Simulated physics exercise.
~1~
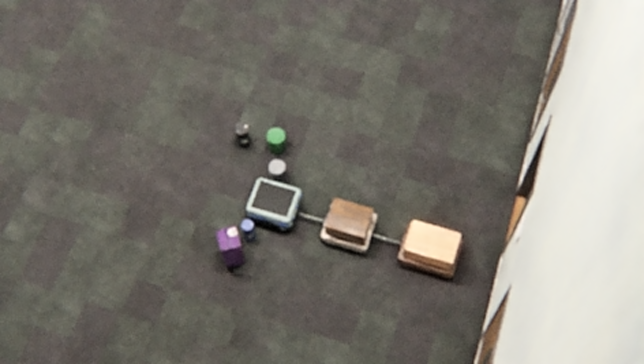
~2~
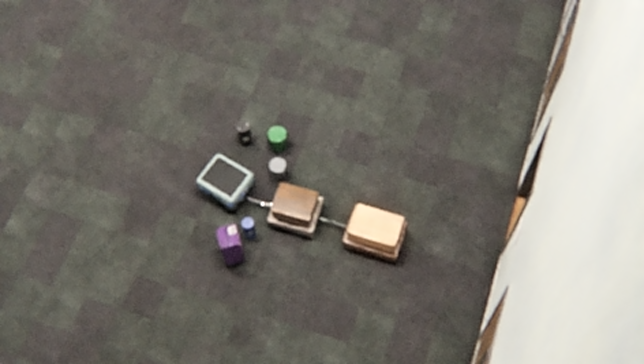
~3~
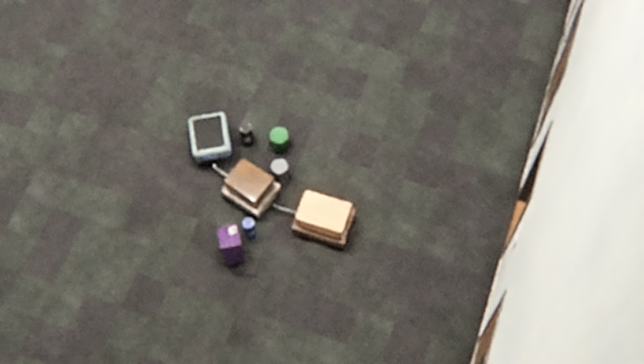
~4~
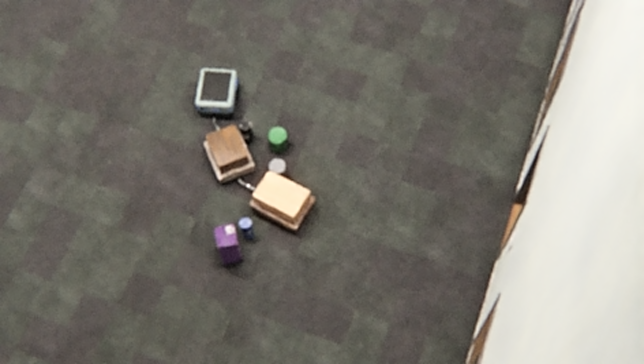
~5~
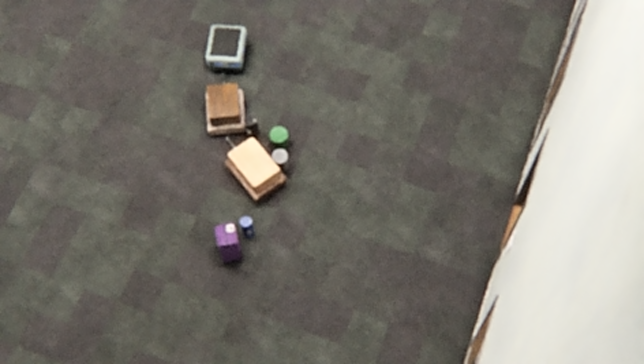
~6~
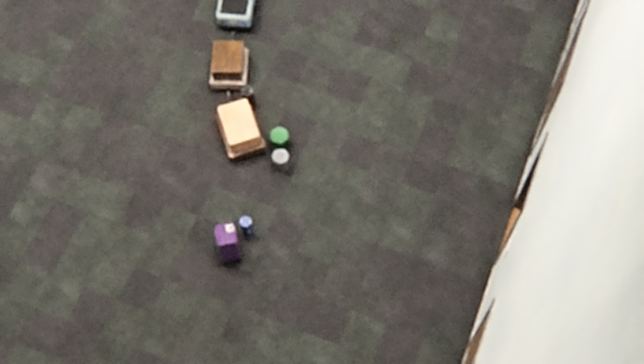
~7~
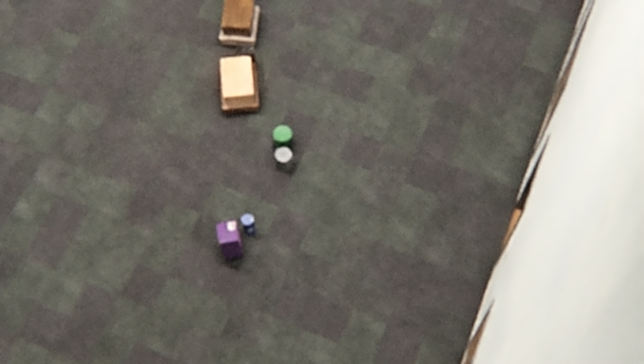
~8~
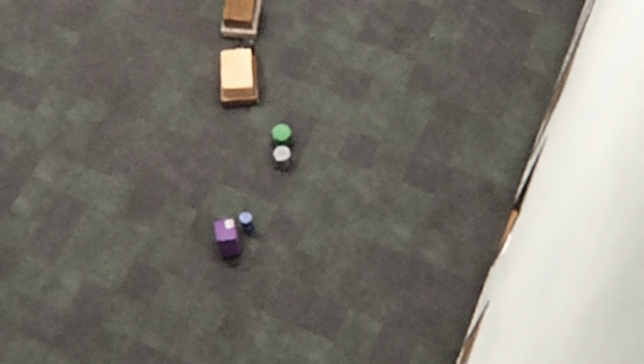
On a dark carpeted floor, a small tug pulled two carts left, then turned up past several small items; the rear cart nudged the grey pail and the train carried the black canister upward, while the green pail, purple box and blue canister stayed put.
